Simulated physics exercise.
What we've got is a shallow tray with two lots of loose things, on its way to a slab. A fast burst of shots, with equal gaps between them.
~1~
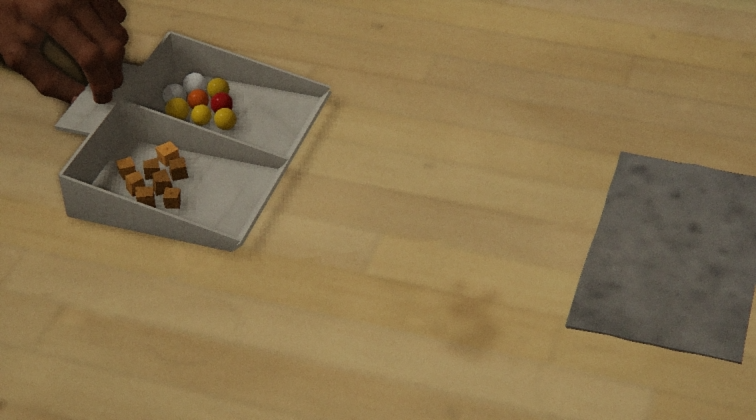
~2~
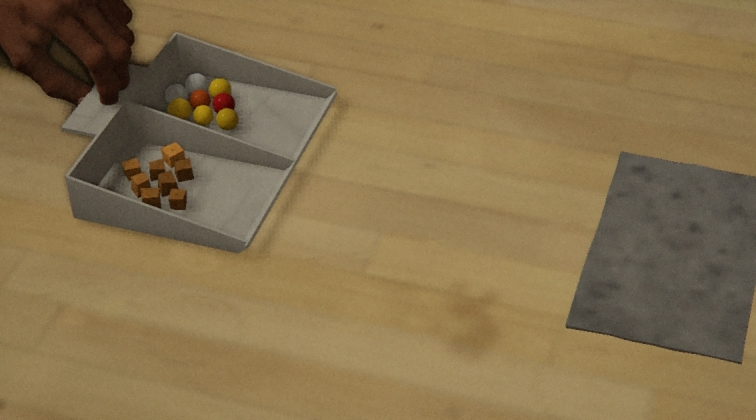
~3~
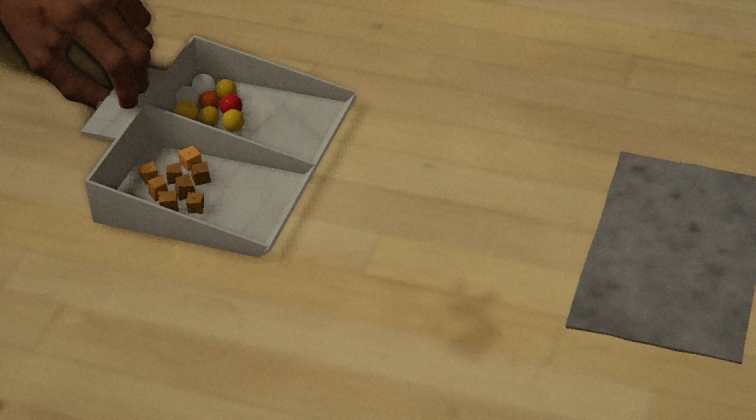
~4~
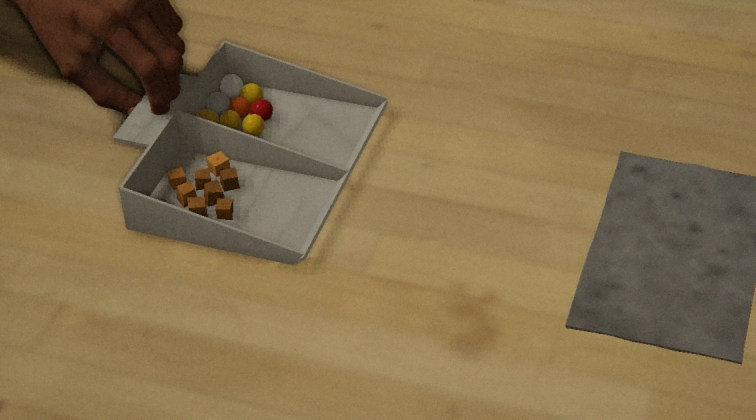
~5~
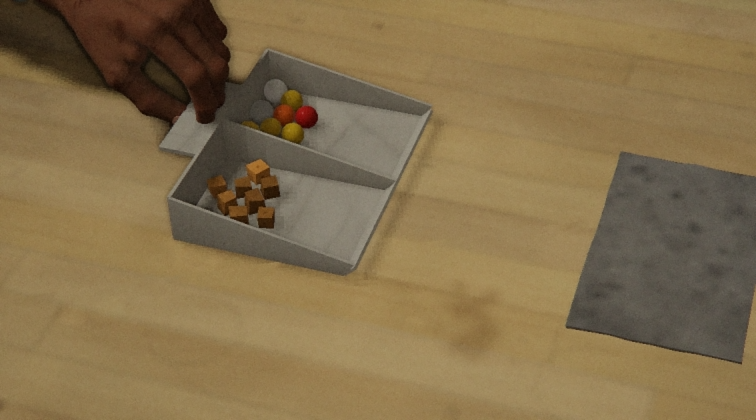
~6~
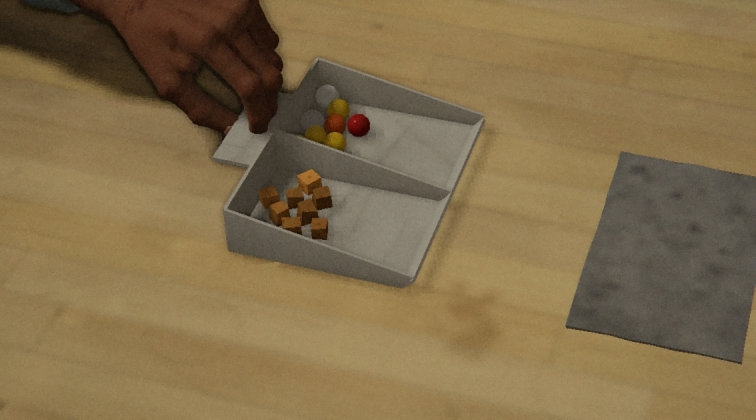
A hand pushing a divided gray tray of brown cubes and colorful balls rightward across a wooden surface, gradually gathering speed.
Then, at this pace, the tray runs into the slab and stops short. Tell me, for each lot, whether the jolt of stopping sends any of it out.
Here is each one: The near lot keeps everything in; the far lot loses some over the edge.
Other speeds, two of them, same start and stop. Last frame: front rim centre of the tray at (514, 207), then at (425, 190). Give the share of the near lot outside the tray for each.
You'd see roughly 20 in a hundred the first time and roughly 0 in a hundred the next.
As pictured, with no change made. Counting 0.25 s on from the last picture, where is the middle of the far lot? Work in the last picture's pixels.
Its middle sits close to (561, 169) in the last picture.
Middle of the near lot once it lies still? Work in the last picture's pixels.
Roughly at (557, 258).
Then, 0.07 s on from there, tray still sliding, front rim near (519, 208); near lot all inside; far lot all inside.
Then, 0.25 s on from there, tray stopped at the slab; near lot all inside, moved towards the front rim; far lot all inside, moved towards the front rim.
Then, 0.46 s on from there, tray stopped at the slab; near lot all inside, moved towards the front rim; far lot near half out of the tray.
In the end, tray stopped at the slab; near lot all inside, moved towards the front rim; far lot near half out of the tray.
